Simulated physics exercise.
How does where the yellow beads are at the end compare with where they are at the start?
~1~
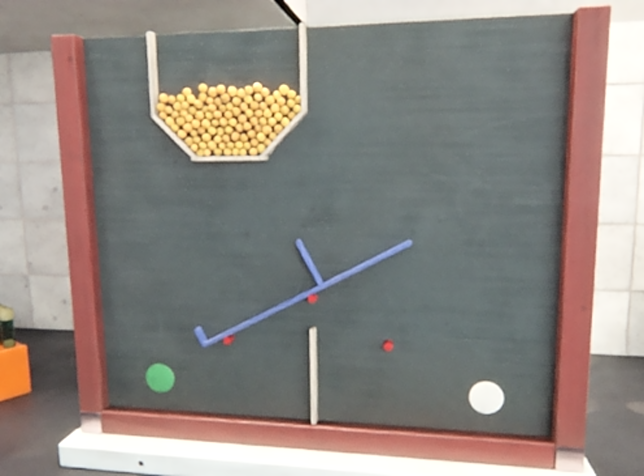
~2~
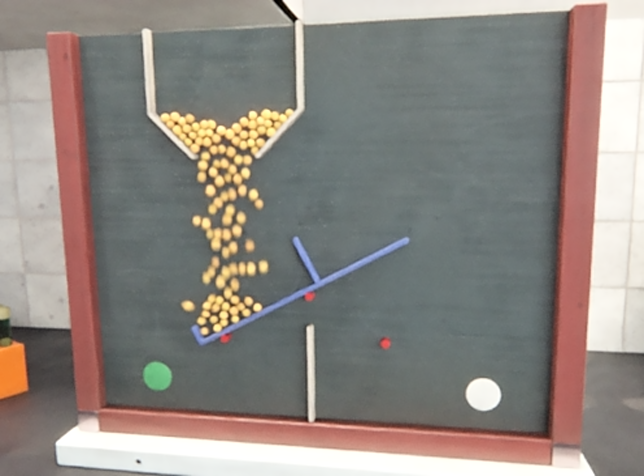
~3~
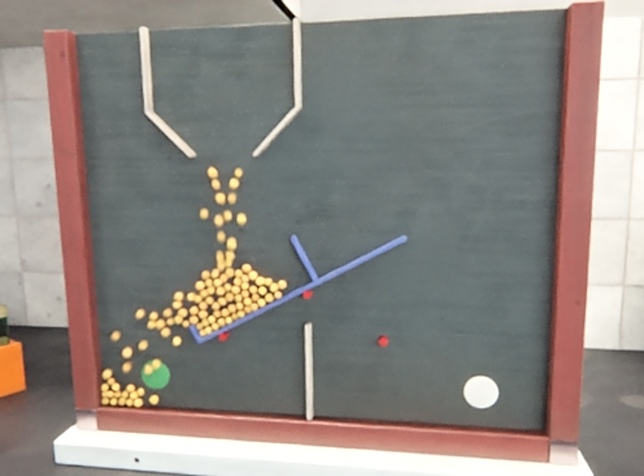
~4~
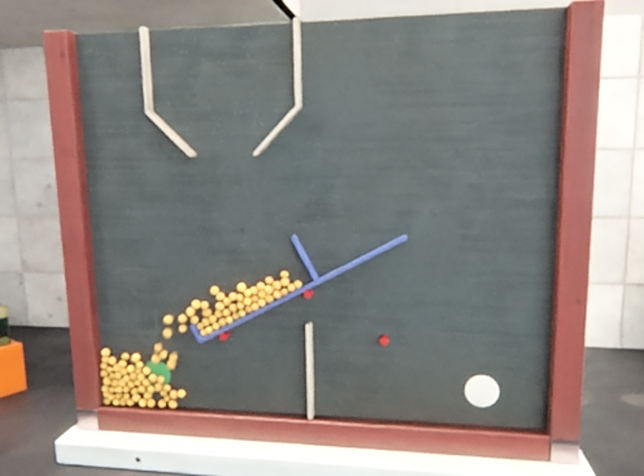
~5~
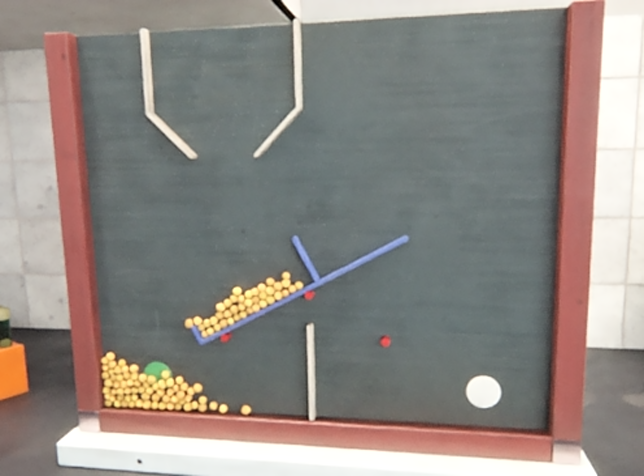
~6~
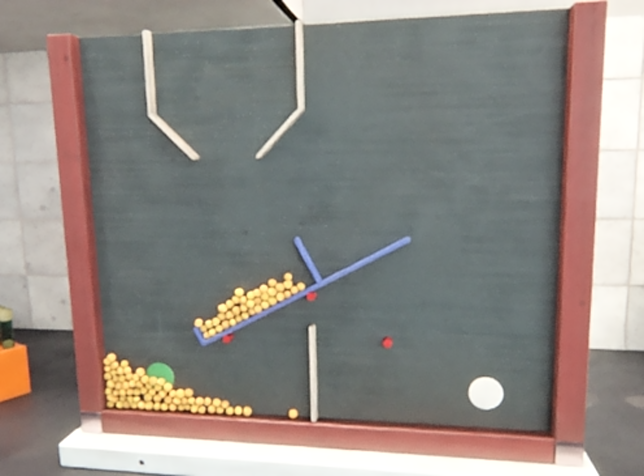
At the start the beads are all together in the hopper at the upper left. At the end they are much lower, with most heaped in the bin with the green sticker and the rest lying on the blue tray.
